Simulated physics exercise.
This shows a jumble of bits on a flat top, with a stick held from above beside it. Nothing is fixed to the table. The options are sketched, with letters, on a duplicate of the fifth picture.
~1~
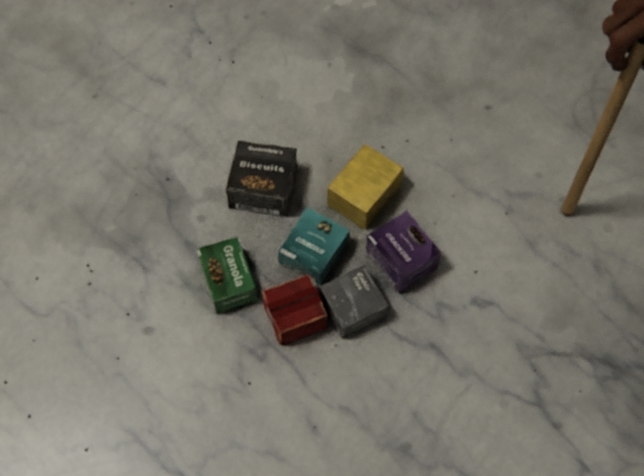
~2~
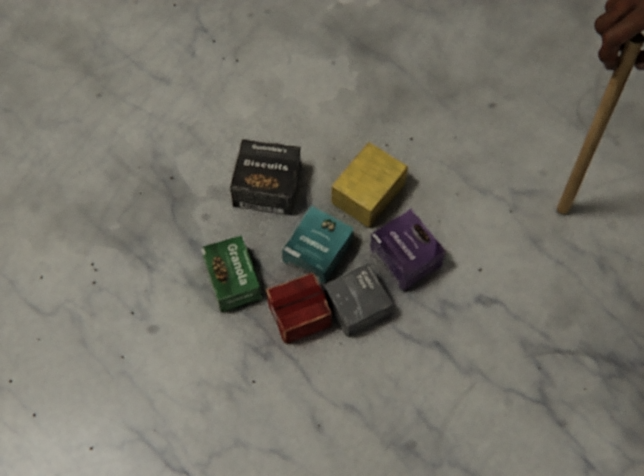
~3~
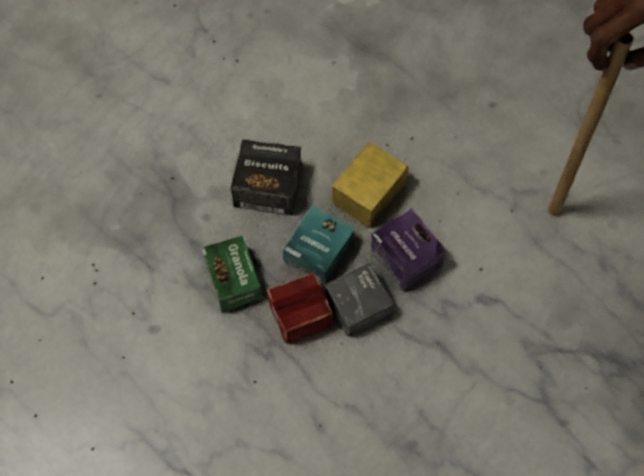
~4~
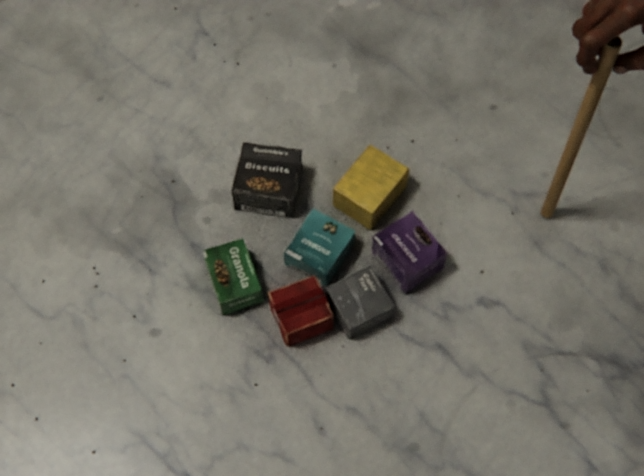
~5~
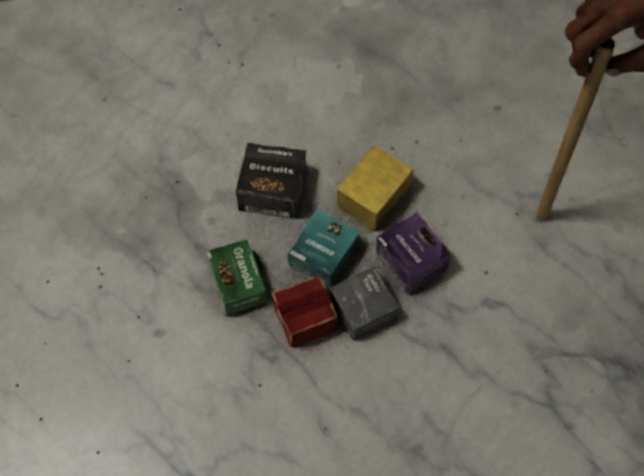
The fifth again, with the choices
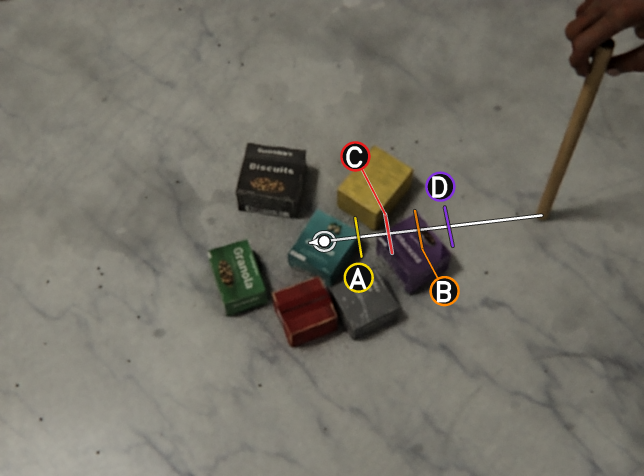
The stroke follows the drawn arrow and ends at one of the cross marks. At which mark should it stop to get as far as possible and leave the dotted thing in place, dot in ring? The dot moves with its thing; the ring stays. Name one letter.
It should halt at A.
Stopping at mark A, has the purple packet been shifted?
By then, yes.
On the marked copy, A at (358, 237); B at (419, 230); C at (389, 234); D at (449, 226); the arrow from (542, 215) to (310, 243); the white dot at (324, 241).
Taking A. A third of the way, foot of the stick (476, 224).
Two thirds of the way, foot of the stick (410, 232); purple packet (407, 256).
When it is over, foot of the stick (358, 238); purple packet (397, 259); grey box (362, 314); the dot is still in its ring.
As for the rest, B keeps the dot in but is short; C keeps the dot in but is short; D keeps the dot in but is short.
